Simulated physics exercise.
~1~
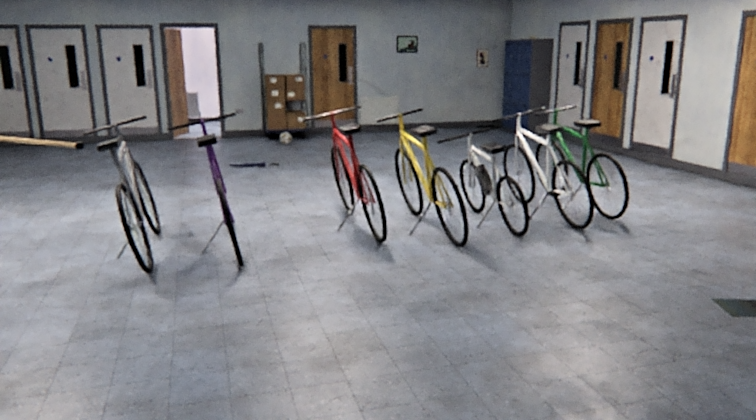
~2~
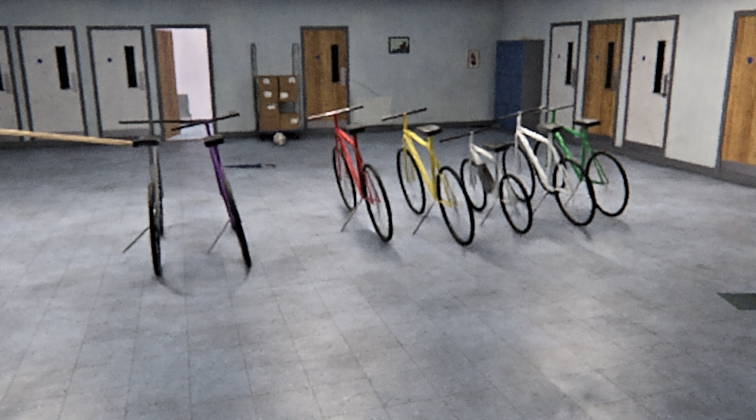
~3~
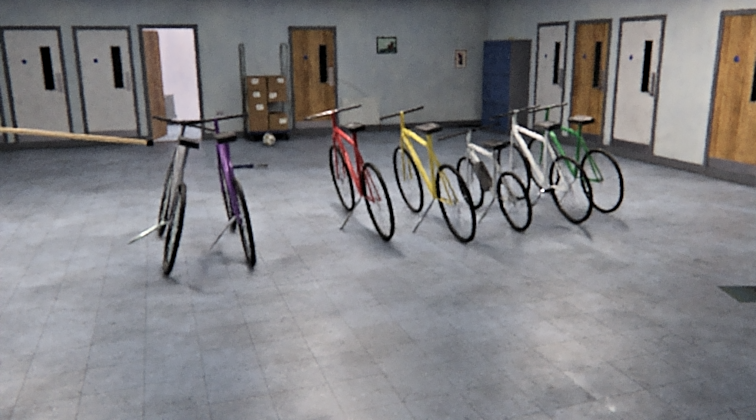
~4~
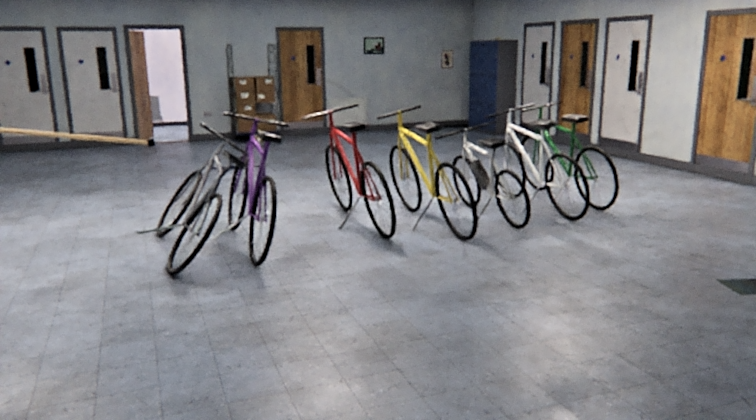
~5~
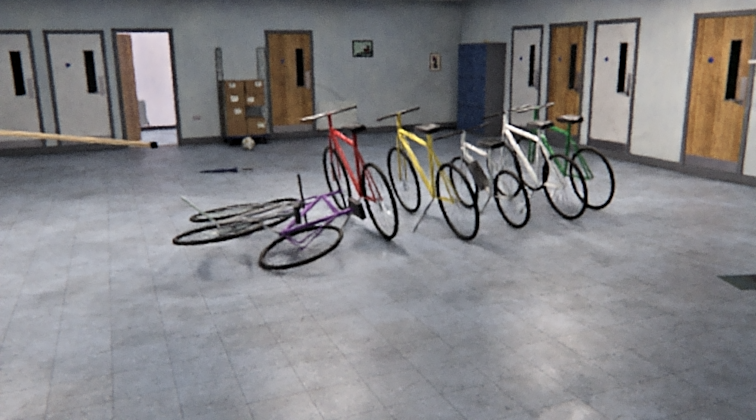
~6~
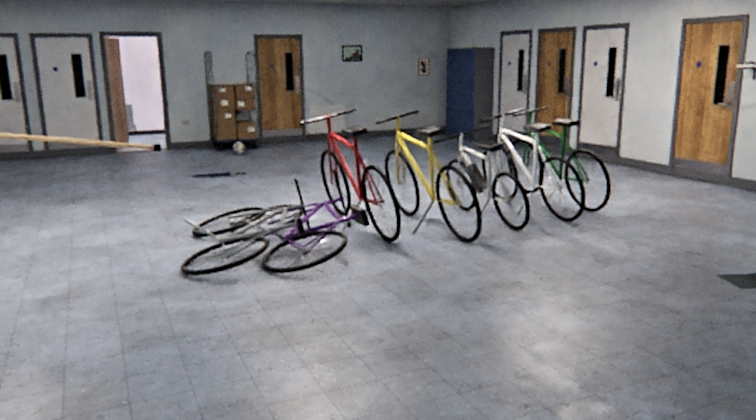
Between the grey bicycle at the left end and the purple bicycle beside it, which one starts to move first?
The grey bicycle at the left end starts to move first. The purple one begins to tip only after the grey one is already leaning over.
